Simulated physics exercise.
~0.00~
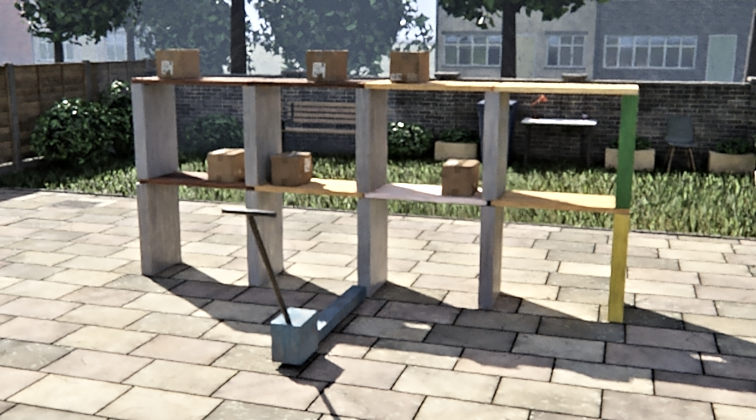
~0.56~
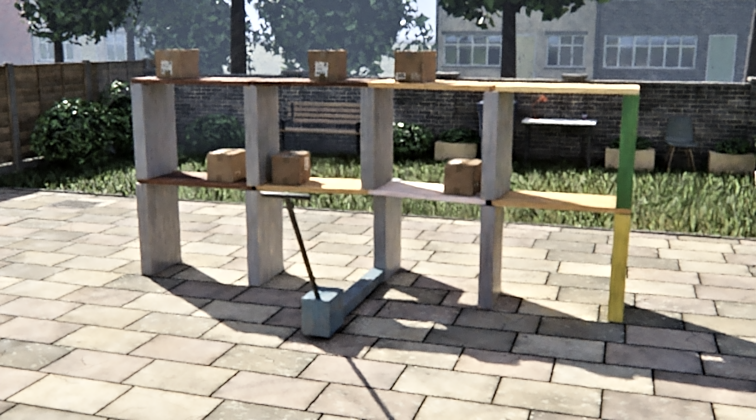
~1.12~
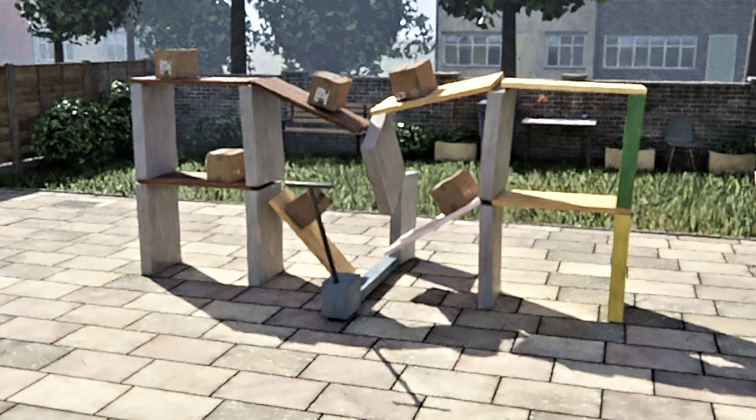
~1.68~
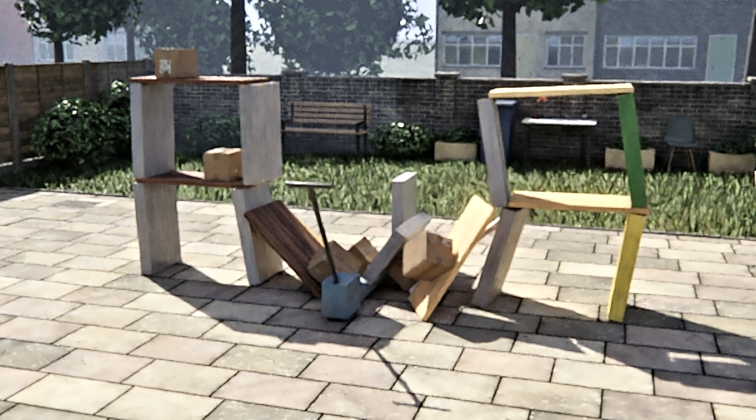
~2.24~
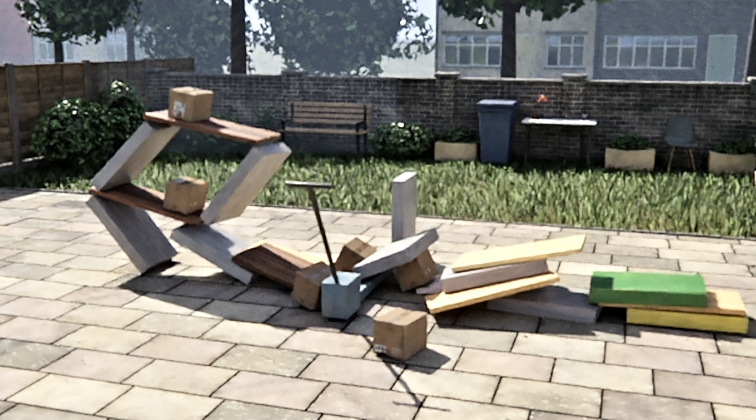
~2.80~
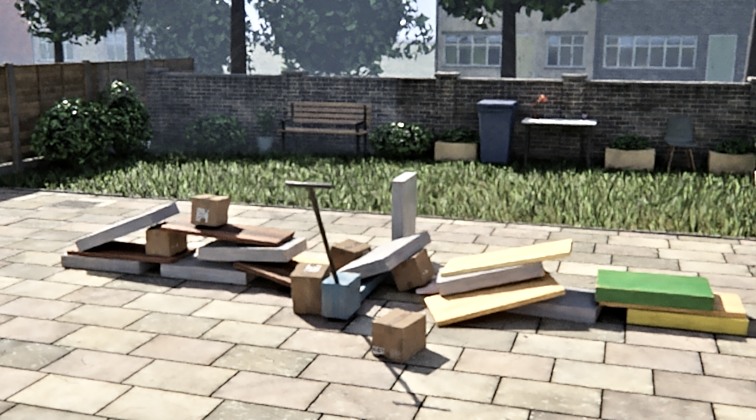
Two-tier rack of grey uprights and boards collapsing from the middle as a floor jack slides in, ending in scattered low heaps.
